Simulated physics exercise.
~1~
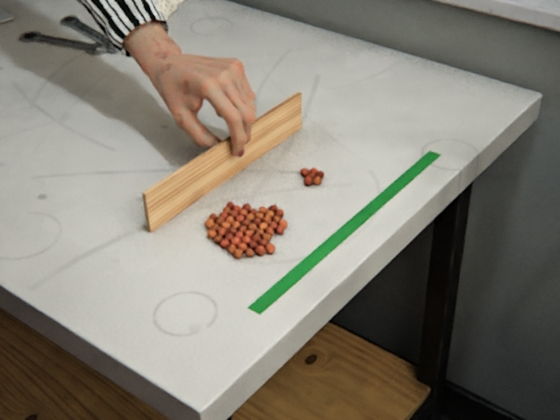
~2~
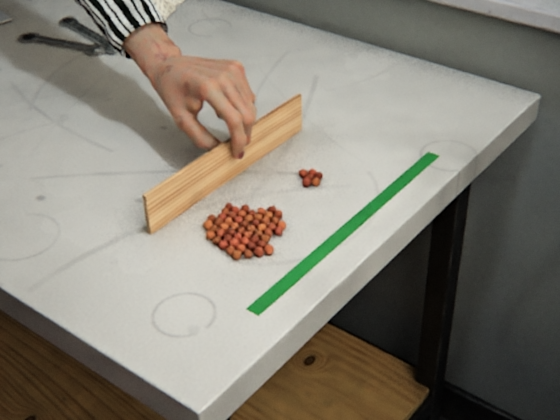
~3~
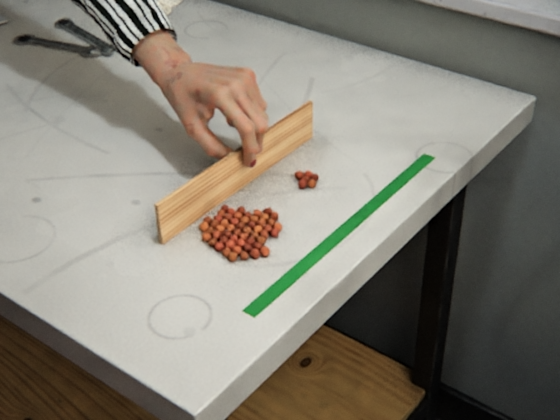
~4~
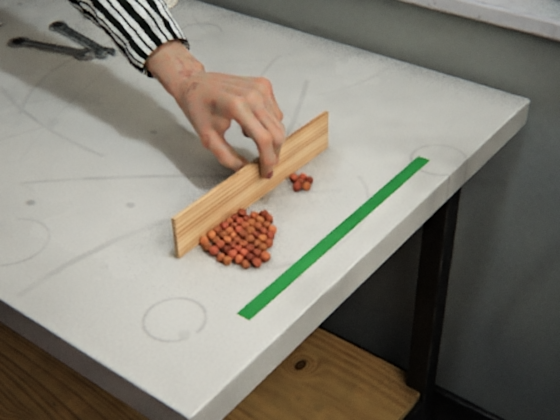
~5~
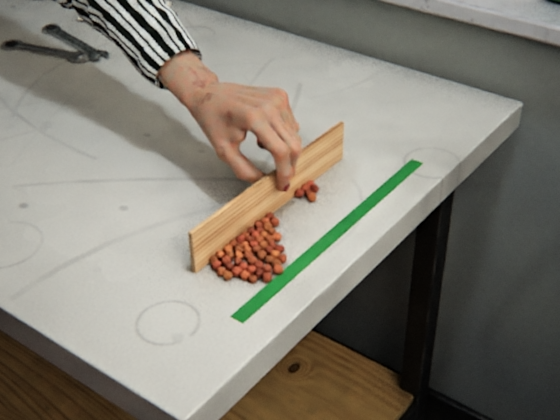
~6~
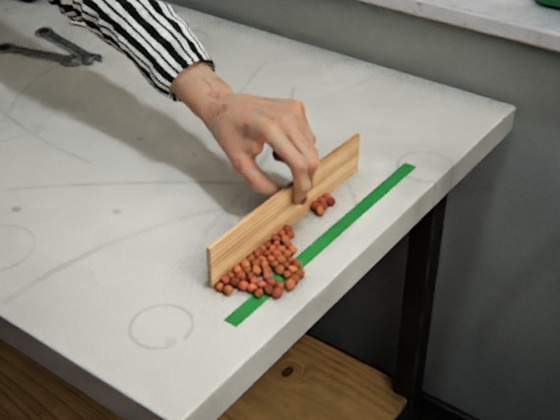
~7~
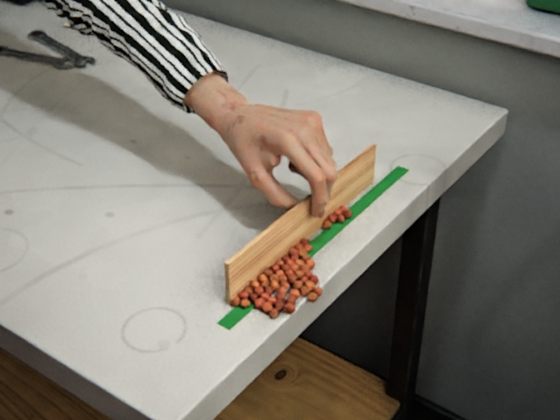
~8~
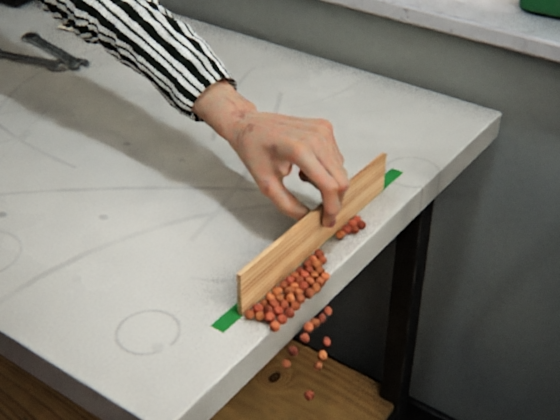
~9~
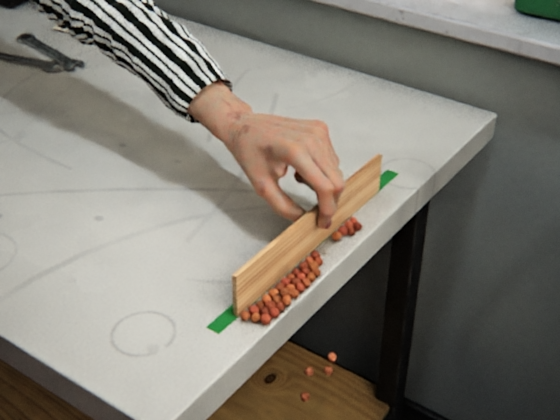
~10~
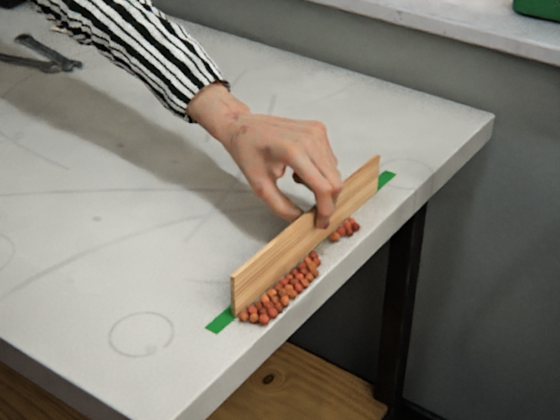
On a pale tabletop, a hand in a striped sleeve pushes an upright wooden strip toward the edge, sweeping along a larger and a smaller cluster of reddish-brown pieces; it stops at the green tape, some larger-cluster pieces having fallen off, the rest and the small cluster staying on top.
